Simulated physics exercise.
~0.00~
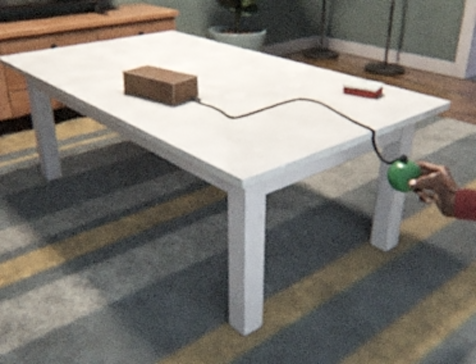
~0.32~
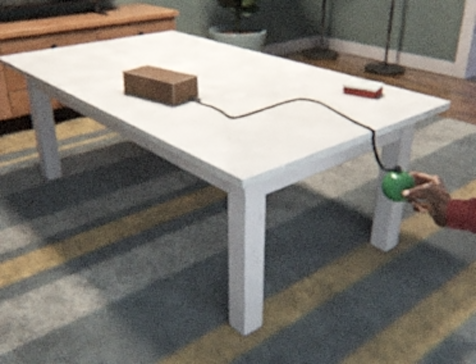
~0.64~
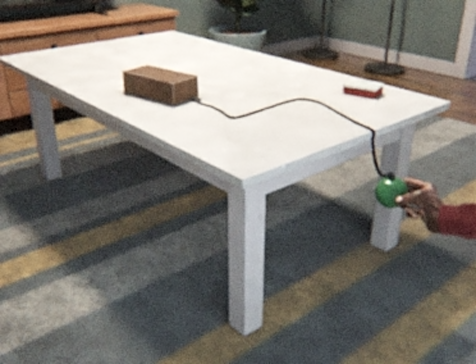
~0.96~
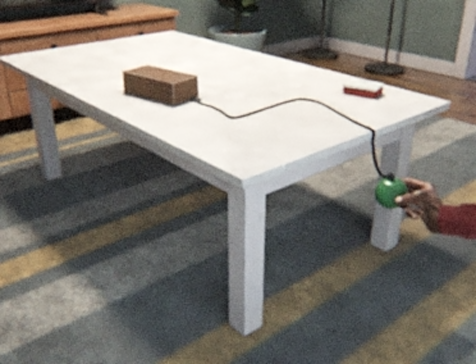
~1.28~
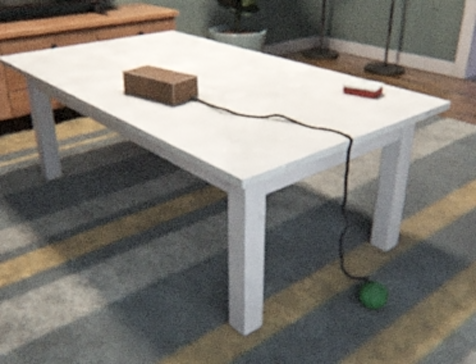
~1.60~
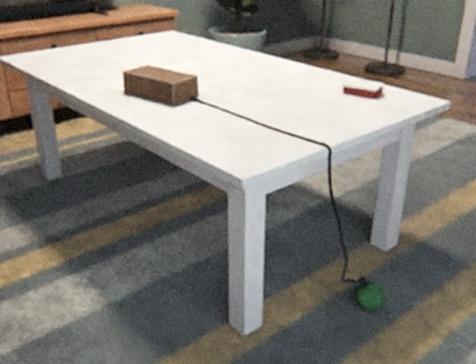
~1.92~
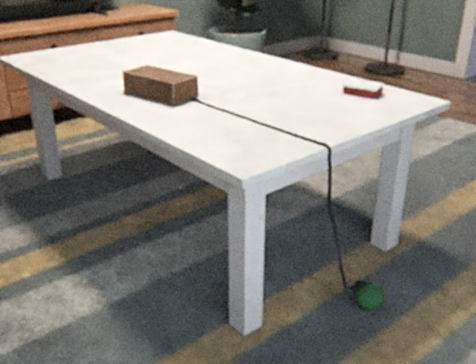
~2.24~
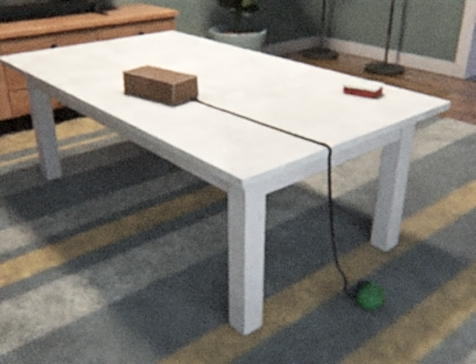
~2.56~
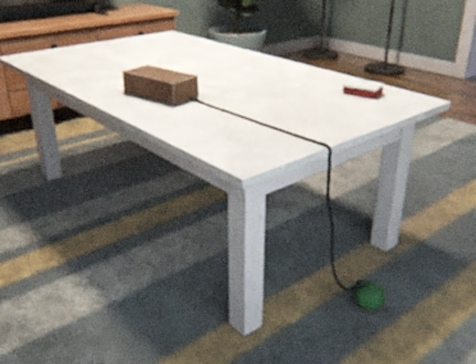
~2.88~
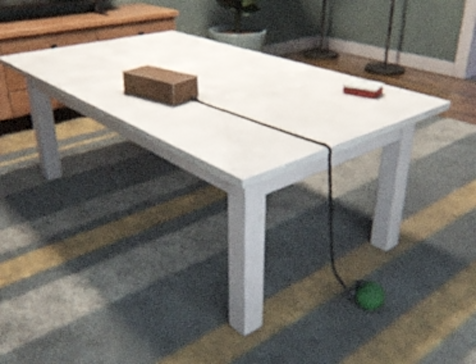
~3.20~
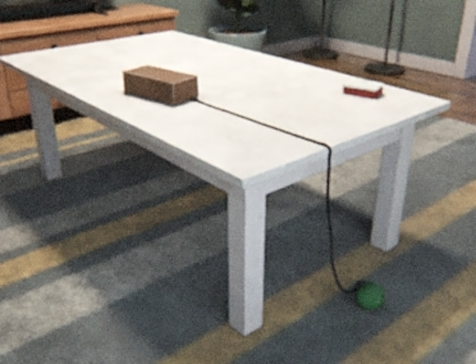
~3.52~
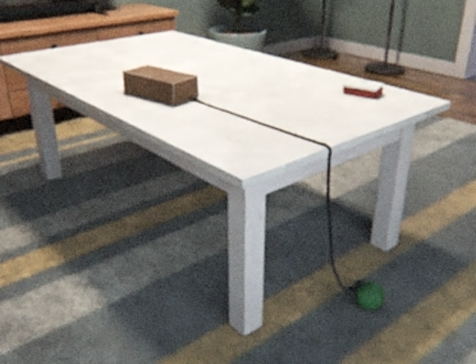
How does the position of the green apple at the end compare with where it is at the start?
At the start the green apple is held in a hand near the right end of the table, just below the height of the tabletop. At the end it is lower and a little farther left, resting on the rug in front of the table.
